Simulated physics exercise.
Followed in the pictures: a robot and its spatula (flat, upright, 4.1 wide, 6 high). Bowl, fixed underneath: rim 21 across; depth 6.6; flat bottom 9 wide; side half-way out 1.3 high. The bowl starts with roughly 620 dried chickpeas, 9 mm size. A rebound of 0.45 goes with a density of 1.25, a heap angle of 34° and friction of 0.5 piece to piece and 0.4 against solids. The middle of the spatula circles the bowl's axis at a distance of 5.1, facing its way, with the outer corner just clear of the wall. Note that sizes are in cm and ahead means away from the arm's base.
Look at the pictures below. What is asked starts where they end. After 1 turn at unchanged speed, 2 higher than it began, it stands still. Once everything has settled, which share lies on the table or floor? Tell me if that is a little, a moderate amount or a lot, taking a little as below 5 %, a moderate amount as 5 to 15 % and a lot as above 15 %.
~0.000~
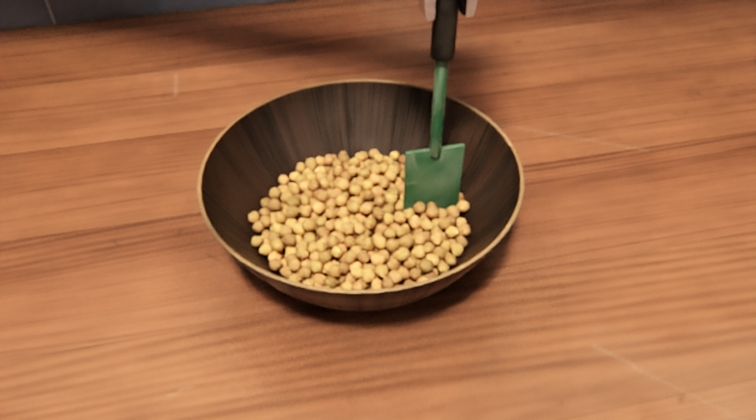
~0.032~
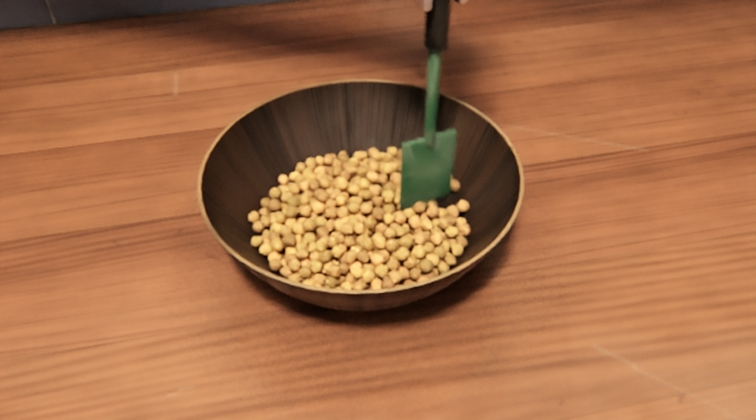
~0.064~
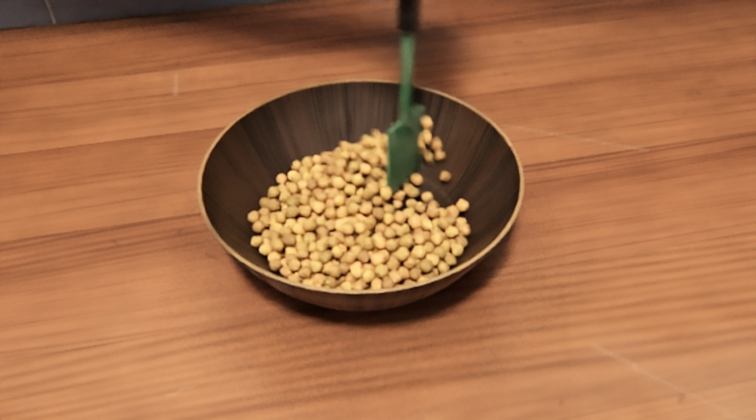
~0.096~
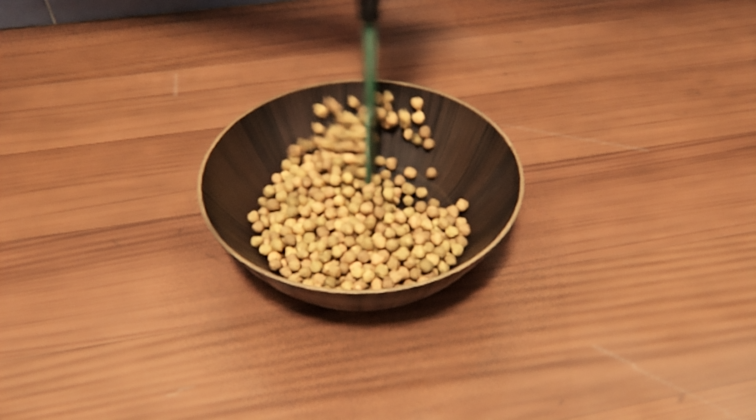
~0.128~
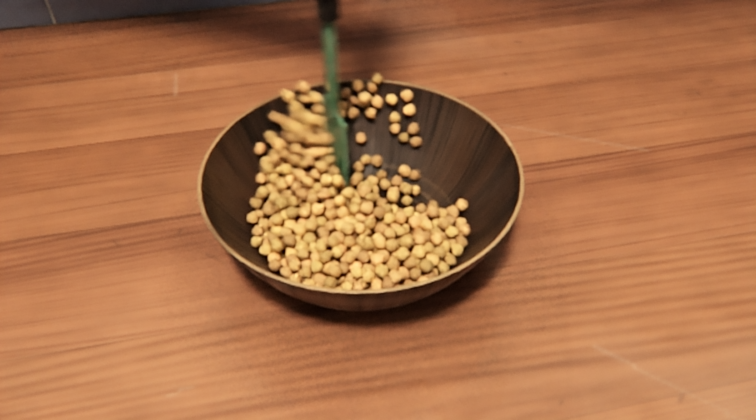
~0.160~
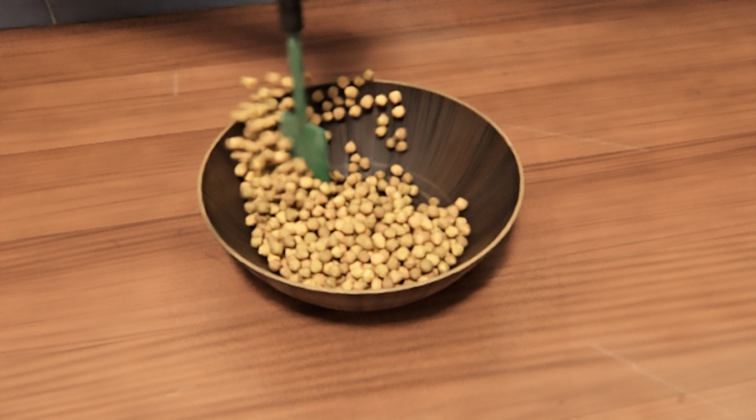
A moderate amount, from 5 to 15 %.
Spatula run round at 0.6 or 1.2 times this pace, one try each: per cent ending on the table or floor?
0 % and 15 %.
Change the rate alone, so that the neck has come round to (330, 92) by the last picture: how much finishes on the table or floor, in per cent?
Something like 0 percent, roughly.
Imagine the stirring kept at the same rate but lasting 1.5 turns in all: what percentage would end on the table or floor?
About 10 per cent.
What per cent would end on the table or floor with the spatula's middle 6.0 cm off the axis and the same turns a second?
Roughly 0 percent, I'd expect.
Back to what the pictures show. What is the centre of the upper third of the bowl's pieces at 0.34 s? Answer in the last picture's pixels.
(366, 253).
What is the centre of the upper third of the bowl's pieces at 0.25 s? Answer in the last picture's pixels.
Centre of upper third: Approx. (288, 242) px.
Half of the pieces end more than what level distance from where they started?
Roughly 2 cm.
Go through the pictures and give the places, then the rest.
Spatula neck at (437, 130), 0° round; upper third of the load around (359, 214), from x 255 to 465, top at y 155; 621 in the bowl, in the first picture.
Spatula neck at (431, 119), 12° round; upper third of the load around (360, 208), from x 255 to 465, top at y 150, in the second picture.
Spatula neck at (406, 100), 41° round; upper third of the load around (360, 195), from x 255 to 465, top at y 125, in the third picture.
Spatula neck at (370, 90), 71° round; upper third of the load around (347, 186), from x 255 to 465, top at y 100, in the fourth picture.
Spatula neck at (333, 91), 101° round; upper third of the load around (319, 176), from x 255 to 465, top at y 80, in the fifth picture.
Spatula neck at (300, 103), 131° round; upper third of the load around (290, 178), from x 235 to 465, top at y 75; 619 in the bowl, 2 in flight or on the tool, in the sixth picture.
By 0.25 s, 215° round, highest piece 10 above the table; 597 in the bowl, 24 in flight or on the tool.
By 0.34 s, 299° round, highest piece 9 above the table; 579 in the bowl, 20 on the table or floor, 22 in flight or on the tool.
By 0.58 s, 0° round, highest piece 5 above the table; 571 in the bowl, 50 on the table or floor.
By 1.28 s, 0° round, highest piece 5 above the table; 571 in the bowl, 50 on the table or floor.
Final count, 571 in the bowl, 50 on the table or floor. That is 8 % on the table or floor.
